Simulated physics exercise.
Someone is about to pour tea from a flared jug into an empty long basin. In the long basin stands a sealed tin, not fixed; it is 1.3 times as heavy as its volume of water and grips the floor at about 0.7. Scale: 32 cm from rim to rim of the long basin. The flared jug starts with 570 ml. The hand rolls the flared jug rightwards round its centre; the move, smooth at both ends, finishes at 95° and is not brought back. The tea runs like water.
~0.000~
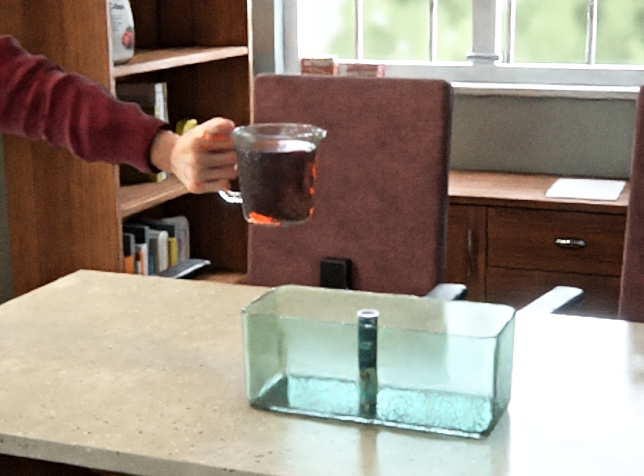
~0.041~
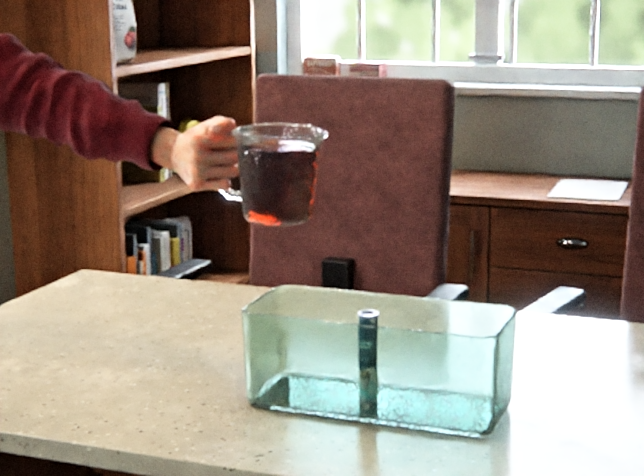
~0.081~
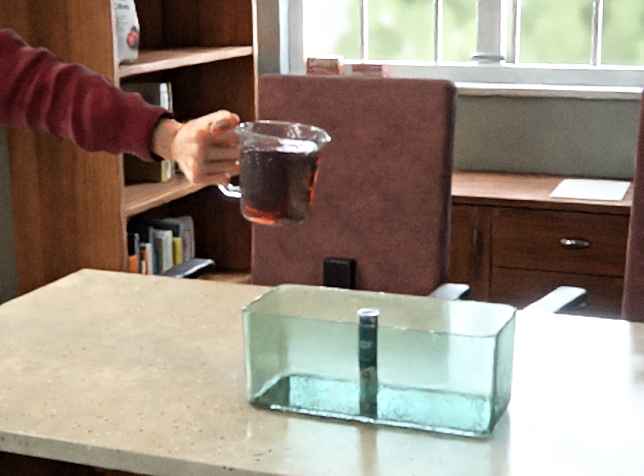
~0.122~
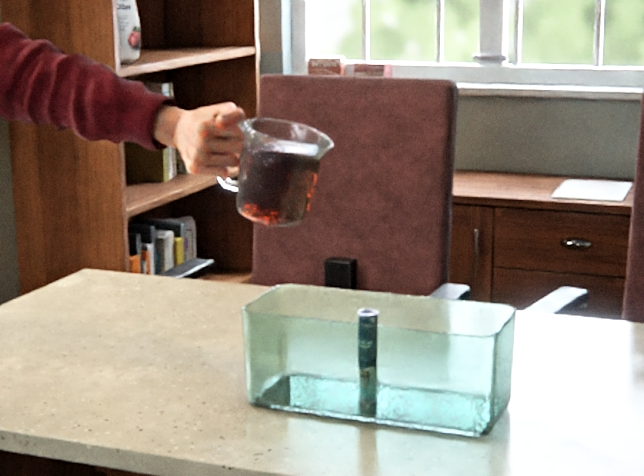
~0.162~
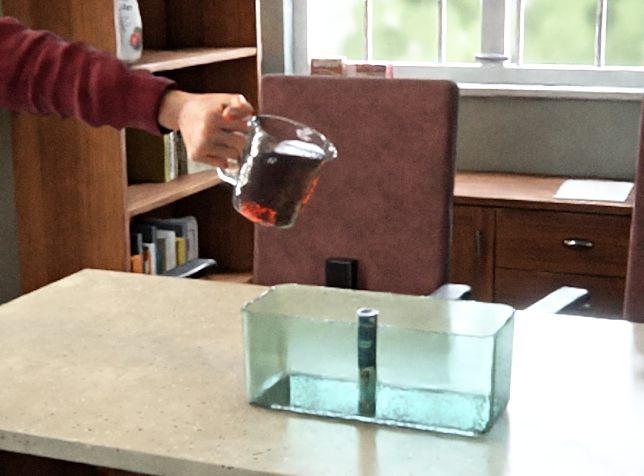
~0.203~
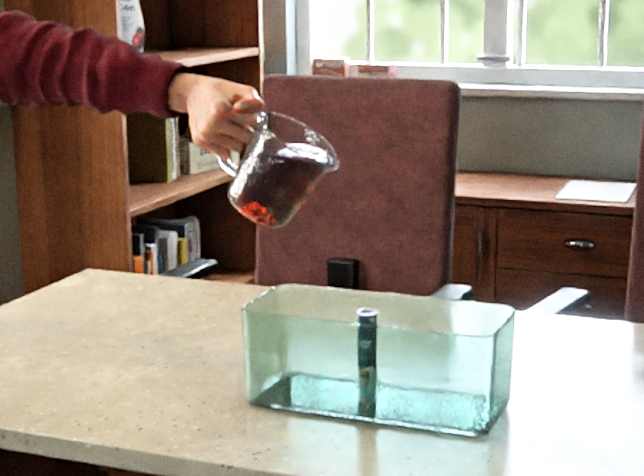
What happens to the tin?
The tin stays up.
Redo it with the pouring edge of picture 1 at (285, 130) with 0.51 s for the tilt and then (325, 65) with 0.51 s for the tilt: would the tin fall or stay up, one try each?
First it goes over; then it keeps standing.
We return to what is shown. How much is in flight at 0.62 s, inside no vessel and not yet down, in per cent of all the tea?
Near 24 in a hundred.
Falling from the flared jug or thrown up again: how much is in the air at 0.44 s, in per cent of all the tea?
About 34 per cent.
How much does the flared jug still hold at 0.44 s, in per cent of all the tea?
Near 58 in a hundred.
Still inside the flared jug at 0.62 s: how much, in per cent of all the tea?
Some 20 per cent.
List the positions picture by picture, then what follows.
The first frame shows tilt 0°; pouring edge (324, 134); surface from (244, 145) to (314, 149); the long basin's rim runs from (259, 300) to (507, 324); the tin's top is at (368, 318).
The second frame shows tilt 2°; pouring edge (325, 135); surface from (245, 145) to (316, 149).
The third frame shows tilt 6°; pouring edge (328, 139); surface from (247, 144) to (318, 150).
The fourth frame shows tilt 13°; pouring edge (332, 146); surface from (250, 143) to (320, 152).
The fifth frame shows tilt 22°; pouring edge (335, 156); surface from (251, 149) to (326, 155).
The sixth frame shows tilt 33°; pouring edge (338, 168); surface from (248, 159) to (333, 160).
By 0.44 s the tilt is 91° and 59 per cent is still to pour; the tin stands where it began.
By 0.62 s the tilt is 95° and 21 per cent is still to pour; the tin stands where it began.
By 0.81 s the tilt is 95° and 6 per cent is still to pour; the tin stands where it began.
By 1.01 s the tilt is 95° and 1 per cent is still to pour; the tin stands where it began.
At rest the tin stands where it began.
